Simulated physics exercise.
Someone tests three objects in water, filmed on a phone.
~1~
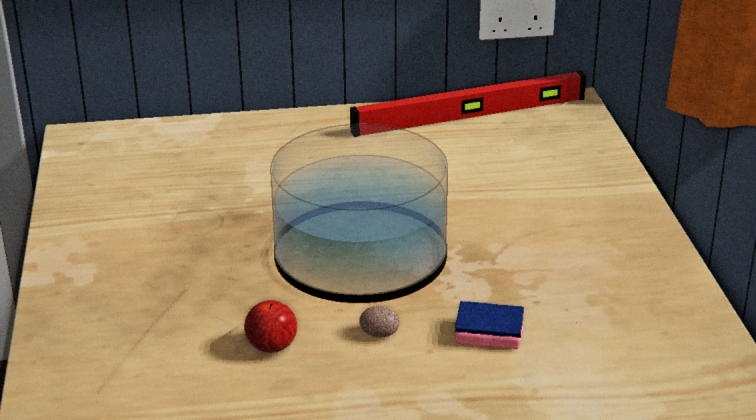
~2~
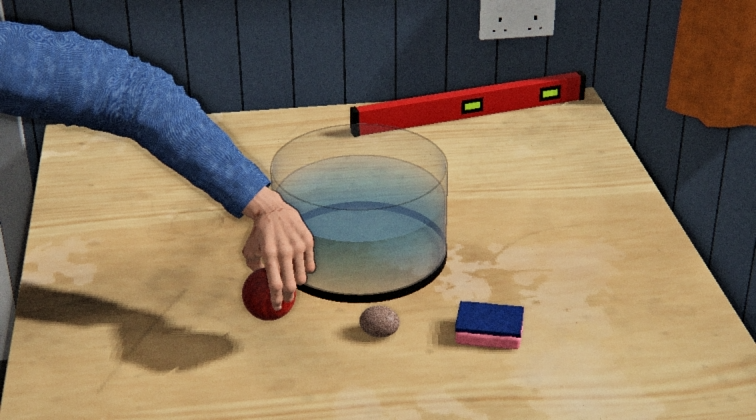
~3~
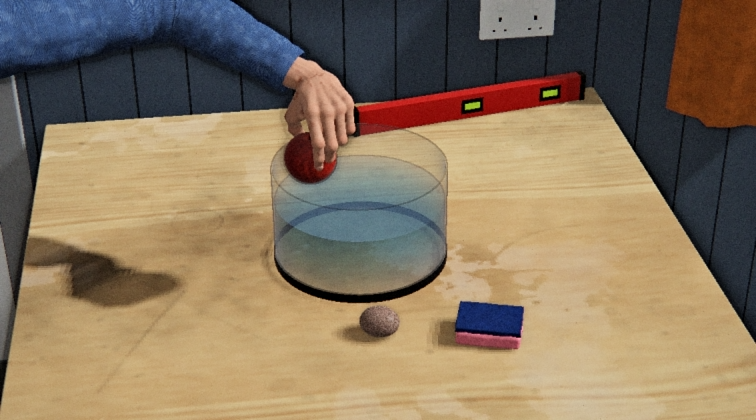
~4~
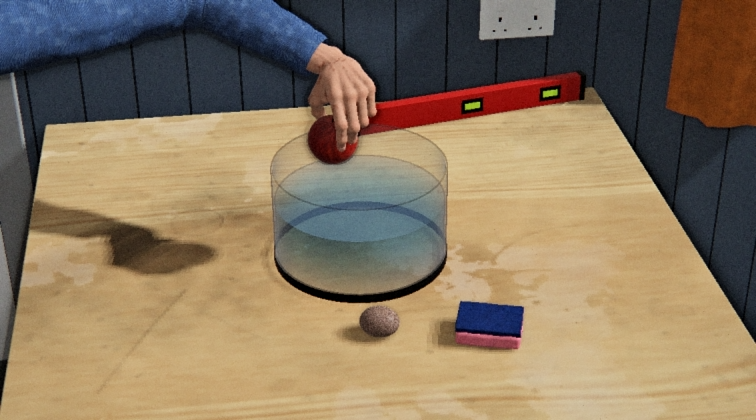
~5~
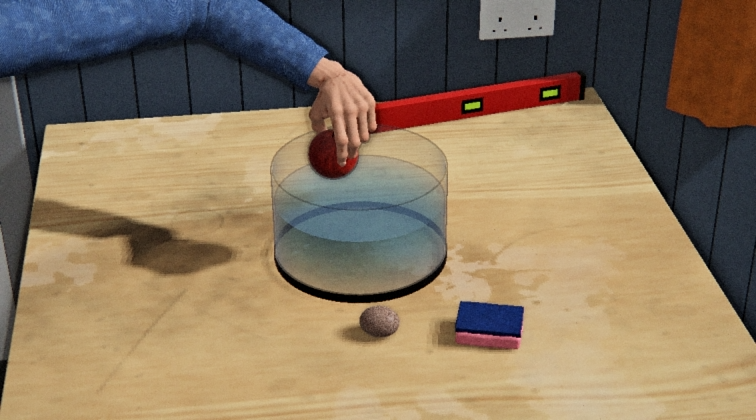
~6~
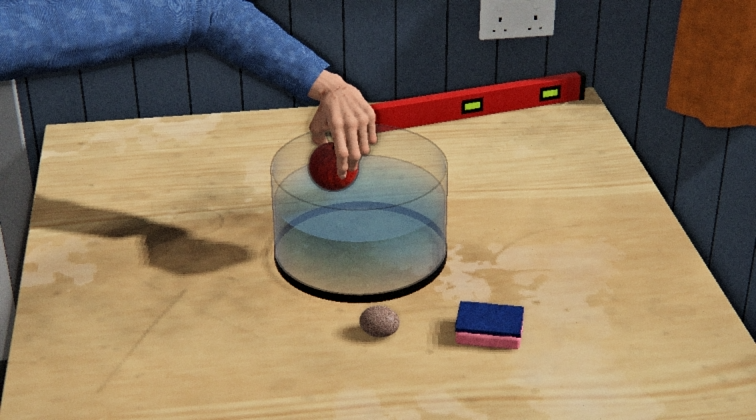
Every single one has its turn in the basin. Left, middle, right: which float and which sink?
Afloat; under; afloat.
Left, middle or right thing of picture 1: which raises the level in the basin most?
Observation: The item at the left end.
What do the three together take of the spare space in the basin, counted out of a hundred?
Estimate: Close to 10 per cent.
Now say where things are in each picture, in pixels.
In the first frame, the row from the left; apple (271, 327); stone (379, 321); sponge (490, 326).
In the second frame, a hand picks up the apple; apple (269, 294); sponge (490, 326).
In the third frame, it is carried over; apple (310, 157); stone (379, 321).
In the fourth frame, it is above the basin; apple (333, 139); sponge (490, 326).
In the fifth frame, it comes down; apple (333, 154); stone (379, 321).
In the sixth frame, it is just over the surface; apple (334, 166); stone (379, 321); sponge (490, 326).
Next, the apple rides on the surface.
After that, the stone sinks.
Finally, the sponge rides on the surface; afloat, apple and sponge.
